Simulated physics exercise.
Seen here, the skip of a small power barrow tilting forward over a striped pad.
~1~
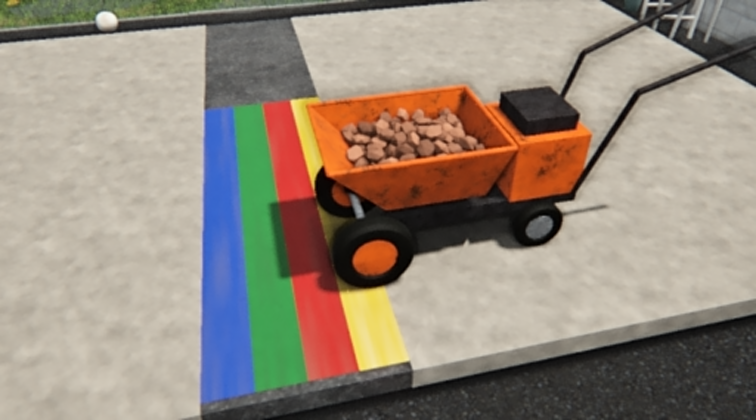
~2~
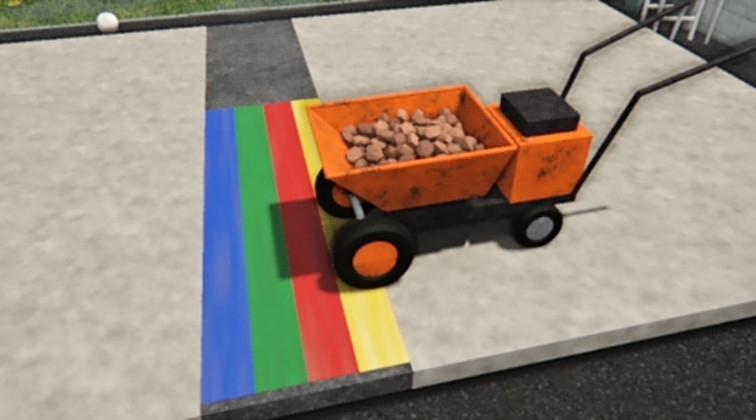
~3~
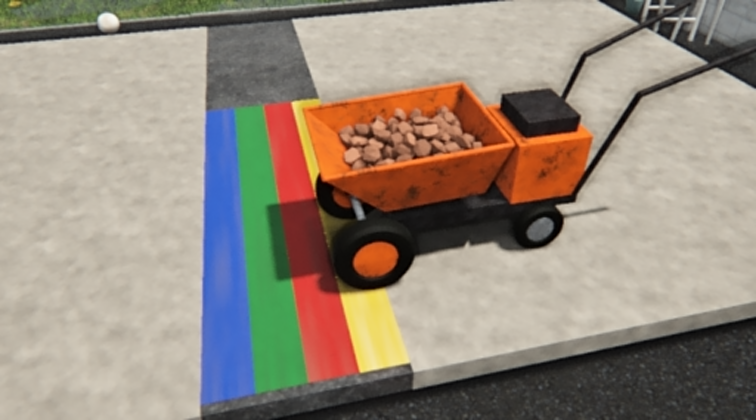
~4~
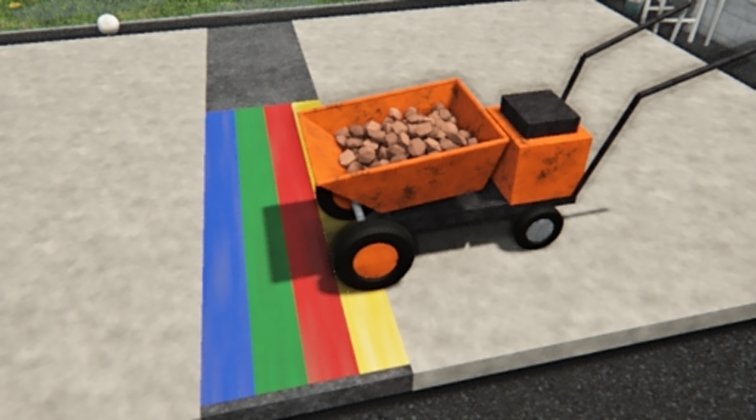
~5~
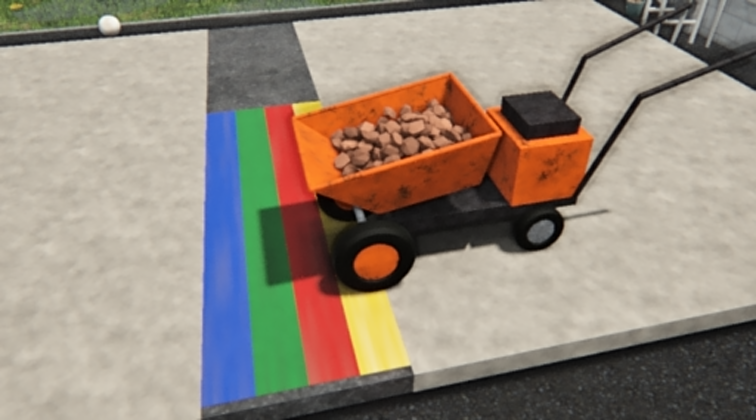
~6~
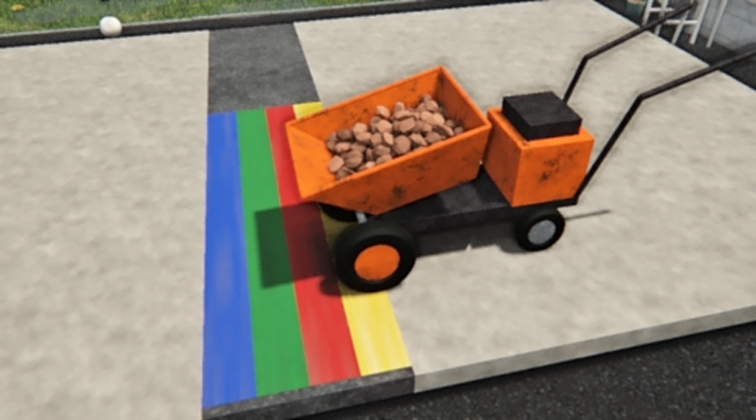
At first, an orange skip loaded with brown rubble sits level on a small power barrow, its front wheels beside blue, green, red and yellow stripes. The skip then tilts gradually forward to the left, its back edge rising while the barrow stays still and the rubble remains heaped inside.
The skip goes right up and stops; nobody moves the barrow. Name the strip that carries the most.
The blue strip carries the most.
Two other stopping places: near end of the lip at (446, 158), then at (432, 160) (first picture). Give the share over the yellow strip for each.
Roughly 20 per cent, and 10 per cent.
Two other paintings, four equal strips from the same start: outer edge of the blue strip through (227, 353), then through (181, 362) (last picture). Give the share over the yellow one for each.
The first gives 0 %, the second 0 %.
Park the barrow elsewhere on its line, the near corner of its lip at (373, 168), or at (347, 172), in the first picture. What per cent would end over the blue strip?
Near 20 % and 30 %.
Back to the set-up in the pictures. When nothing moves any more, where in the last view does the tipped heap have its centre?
Roughly at (219, 269).
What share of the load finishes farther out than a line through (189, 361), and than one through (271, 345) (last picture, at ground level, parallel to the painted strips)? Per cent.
The first gives 20 %, the second 70 %.
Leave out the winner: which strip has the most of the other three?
In second place: The strip in green.
Soon after the last picture, skip tipped steeply; all in the skip.
A little later, skip tipped right over; most in the skip; a small part over the green strip; about a quarter over the blue strip; a stray few off the paint.
Later still, skip tipped right over; about a quarter in the skip; a small part over the green strip; about a third over the blue strip; about a quarter off the paint.
At rest, skip tipped right over; about a quarter in the skip; none over the yellow strip; none over the red strip; a small part over the green strip; about a third over the blue strip; about a quarter off the paint.
